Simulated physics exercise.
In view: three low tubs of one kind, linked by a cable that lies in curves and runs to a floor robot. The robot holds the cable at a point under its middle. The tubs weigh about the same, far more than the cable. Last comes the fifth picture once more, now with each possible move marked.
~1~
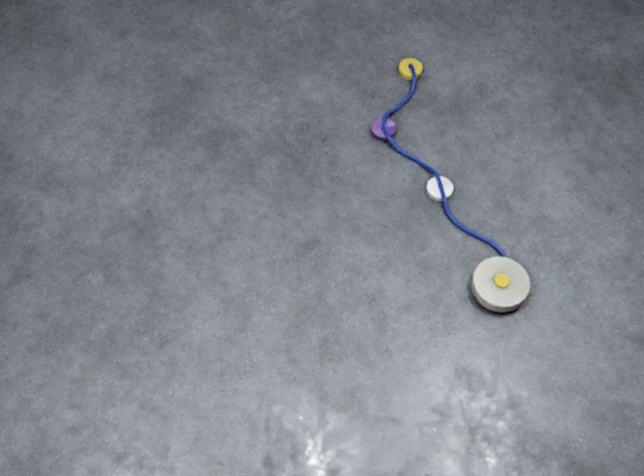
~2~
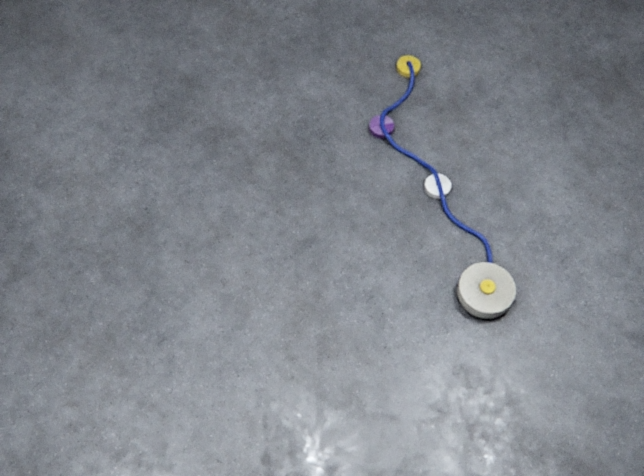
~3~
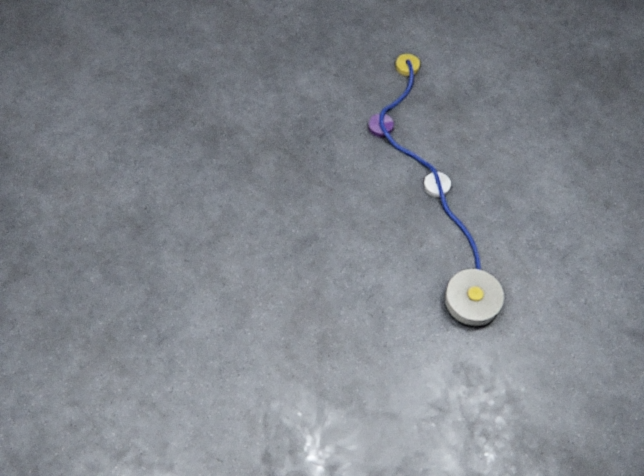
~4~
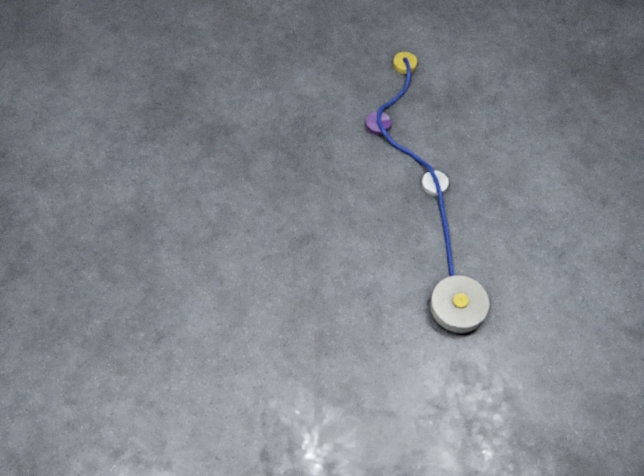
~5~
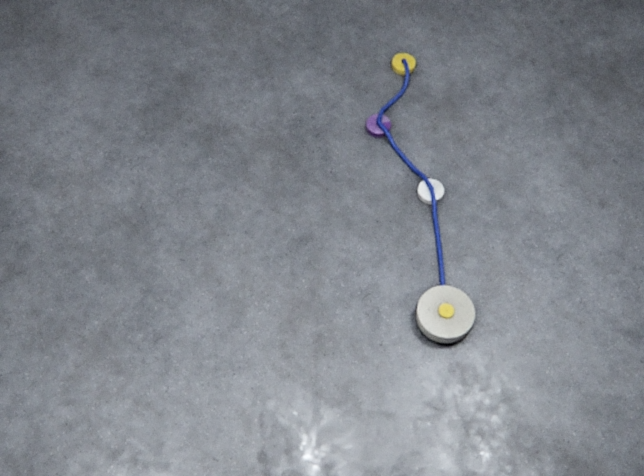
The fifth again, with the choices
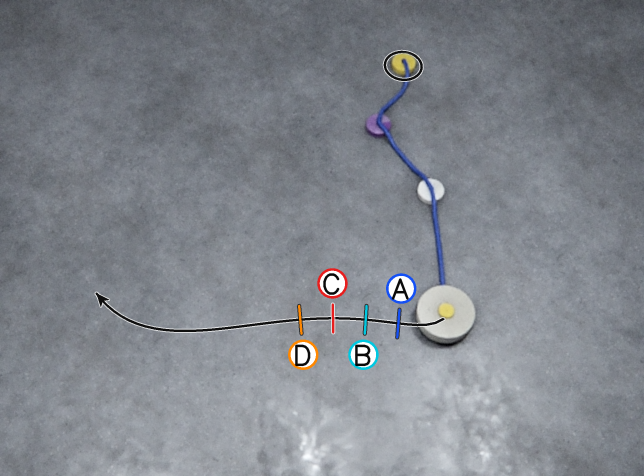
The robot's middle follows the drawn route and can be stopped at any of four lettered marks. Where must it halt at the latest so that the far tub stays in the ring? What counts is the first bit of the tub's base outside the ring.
All is well up to D.
On the marked copy, A at (398, 323); B at (366, 320); C at (333, 318); D at (300, 320); the ring at (403, 66); the route from (443, 319) via (258, 324) to (97, 294).
Taking D. A third of the way, robot (395, 319); yellow tub (404, 63); purple tub (382, 128); white tub (425, 198).
Two thirds of the way, robot (345, 314); yellow tub (404, 63); purple tub (383, 129); white tub (410, 205).
When it is over, robot (300, 316); yellow tub (403, 64); purple tub (385, 131); white tub (374, 208); the ringed tub at the far end is still in its ring.
As for the rest, A is safe but short; B is safe but short; C is safe but short.
